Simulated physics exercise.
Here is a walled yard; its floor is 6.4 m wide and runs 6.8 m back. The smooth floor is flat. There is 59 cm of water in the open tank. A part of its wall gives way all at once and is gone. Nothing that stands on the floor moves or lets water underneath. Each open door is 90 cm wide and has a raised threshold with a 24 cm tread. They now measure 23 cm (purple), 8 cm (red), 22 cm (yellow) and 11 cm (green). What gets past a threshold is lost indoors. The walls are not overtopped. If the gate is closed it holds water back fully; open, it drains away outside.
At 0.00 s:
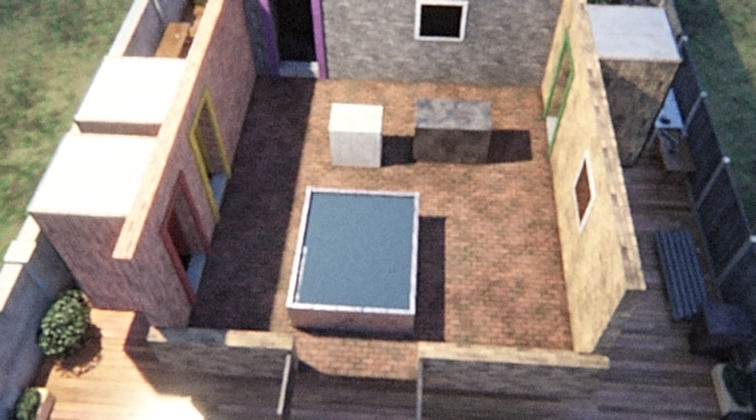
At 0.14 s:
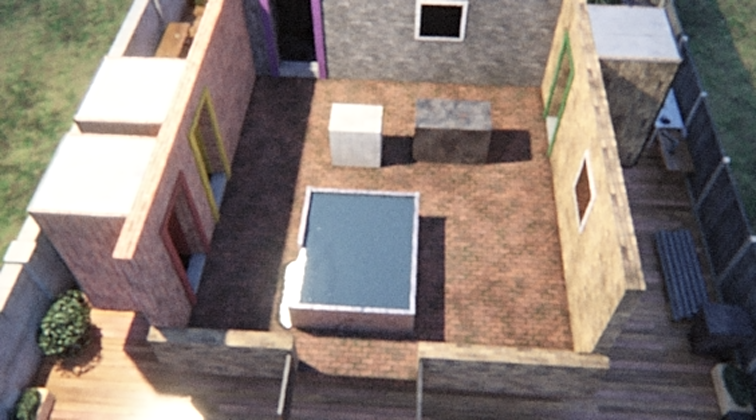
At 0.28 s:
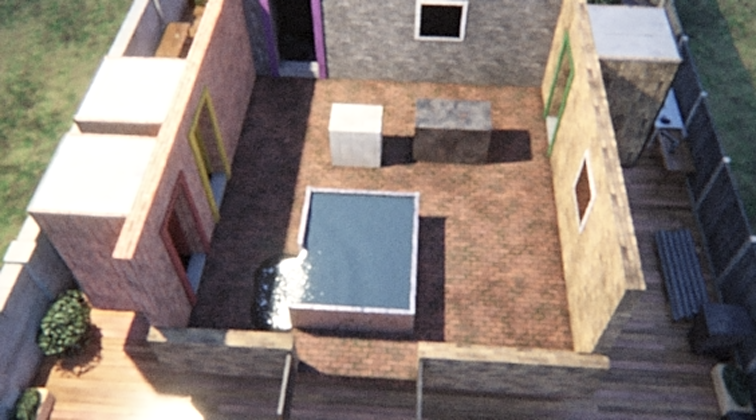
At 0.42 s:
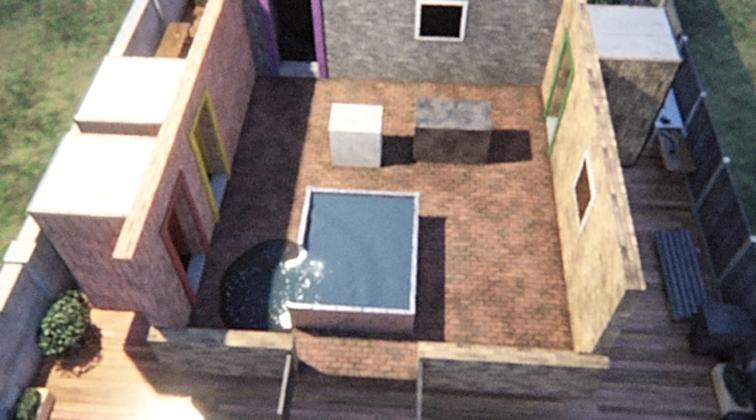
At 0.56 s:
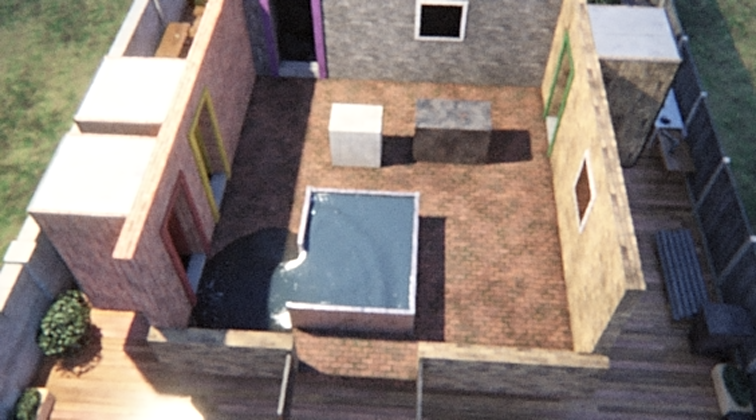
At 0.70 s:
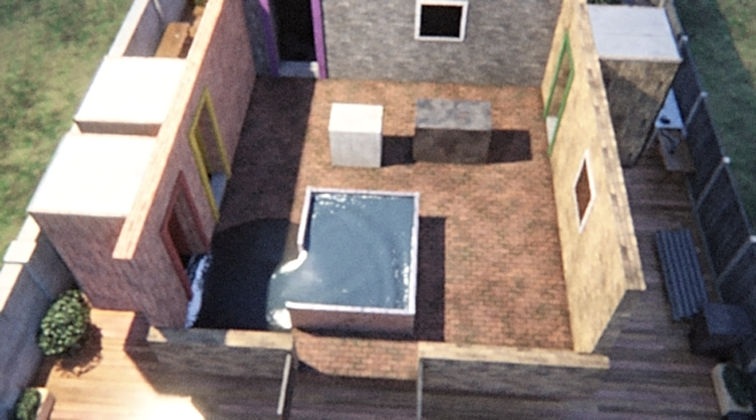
Water pours from the left side of an open tank and spreads across the brick floor leftward.
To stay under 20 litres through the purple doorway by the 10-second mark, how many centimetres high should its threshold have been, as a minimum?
Close to 9 cm is just enough.
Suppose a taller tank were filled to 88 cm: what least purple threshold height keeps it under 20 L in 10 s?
About 15 cm.
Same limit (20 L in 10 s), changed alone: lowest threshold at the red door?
About 32 cm at red.
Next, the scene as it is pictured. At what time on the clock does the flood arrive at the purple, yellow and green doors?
Arrival: Purple 4.0 s, yellow 1.2 s, green 8.5 s.
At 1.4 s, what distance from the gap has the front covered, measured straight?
About 3.0 m.
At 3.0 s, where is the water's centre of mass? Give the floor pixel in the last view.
Around (307, 273).
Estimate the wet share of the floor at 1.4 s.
Near 10 per cent is wet.
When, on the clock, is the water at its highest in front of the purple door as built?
At about 4.5 s.
After 1.4 s water covers 10 % of the floor, deepest (47 cm) near (181, 351); it has not reached the purple door.
After 3.0 s water covers 25 % of the floor, deepest (30 cm) near (206, 259); it has not reached the purple door.
After 10.0 s water covers 90 % of the floor, deepest (10 cm) near (227, 343); 8 cm at the purple door, 0 litres in over its 23 cm threshold.
At the purple door as built, the water arrived by 4.2 s and peaked near 15 cm at 4.6 s.
Run again over the same 10 s with other heights there, 33 litres in over 8 cm, 7 litres over 11 cm. The limit of 20 litres is kept from about 9 cm up.
